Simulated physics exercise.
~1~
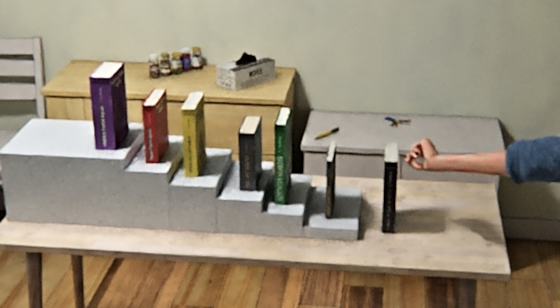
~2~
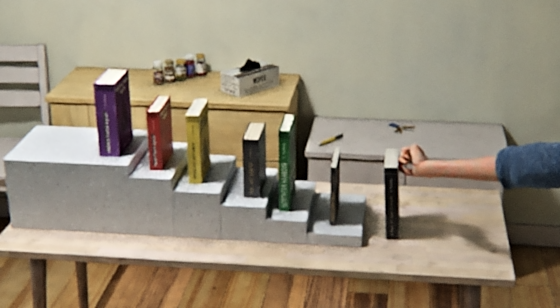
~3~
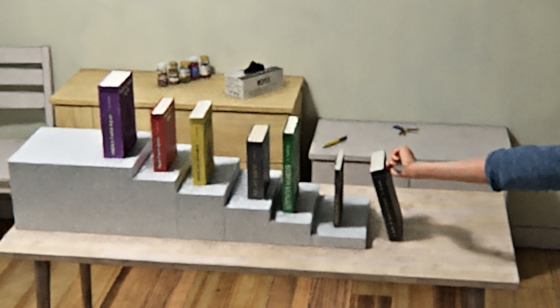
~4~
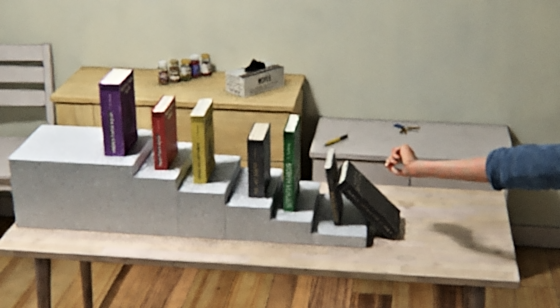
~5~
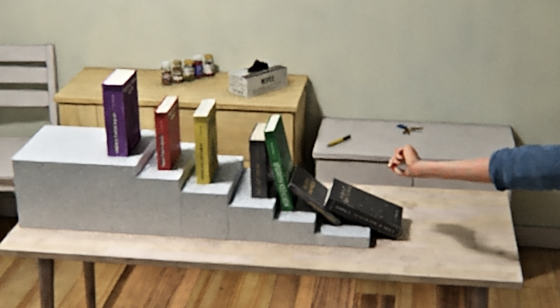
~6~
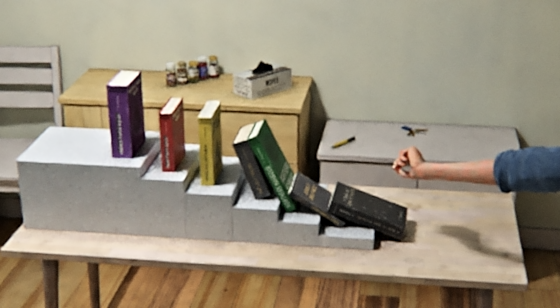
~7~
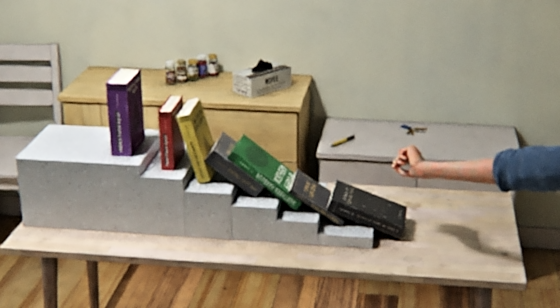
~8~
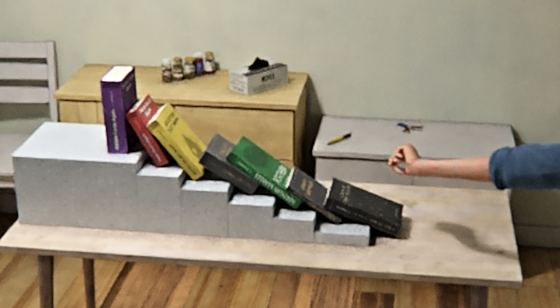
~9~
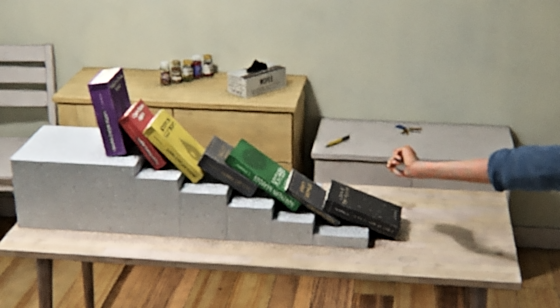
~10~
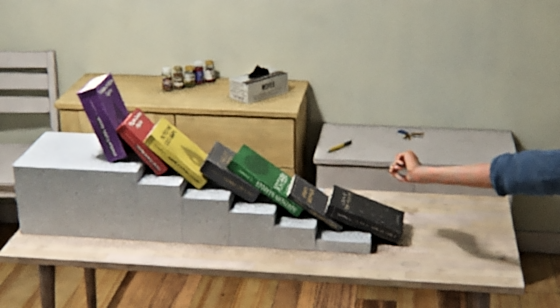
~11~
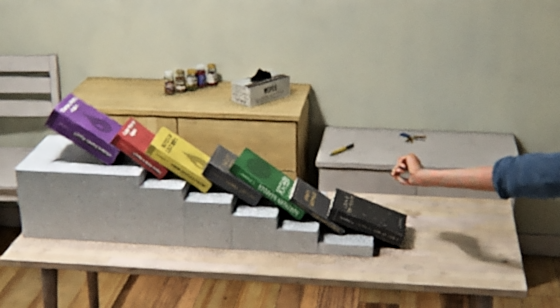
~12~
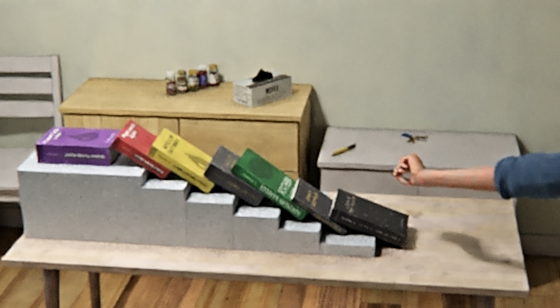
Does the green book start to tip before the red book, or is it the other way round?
The green book starts to tip first, while the red book is still standing upright.
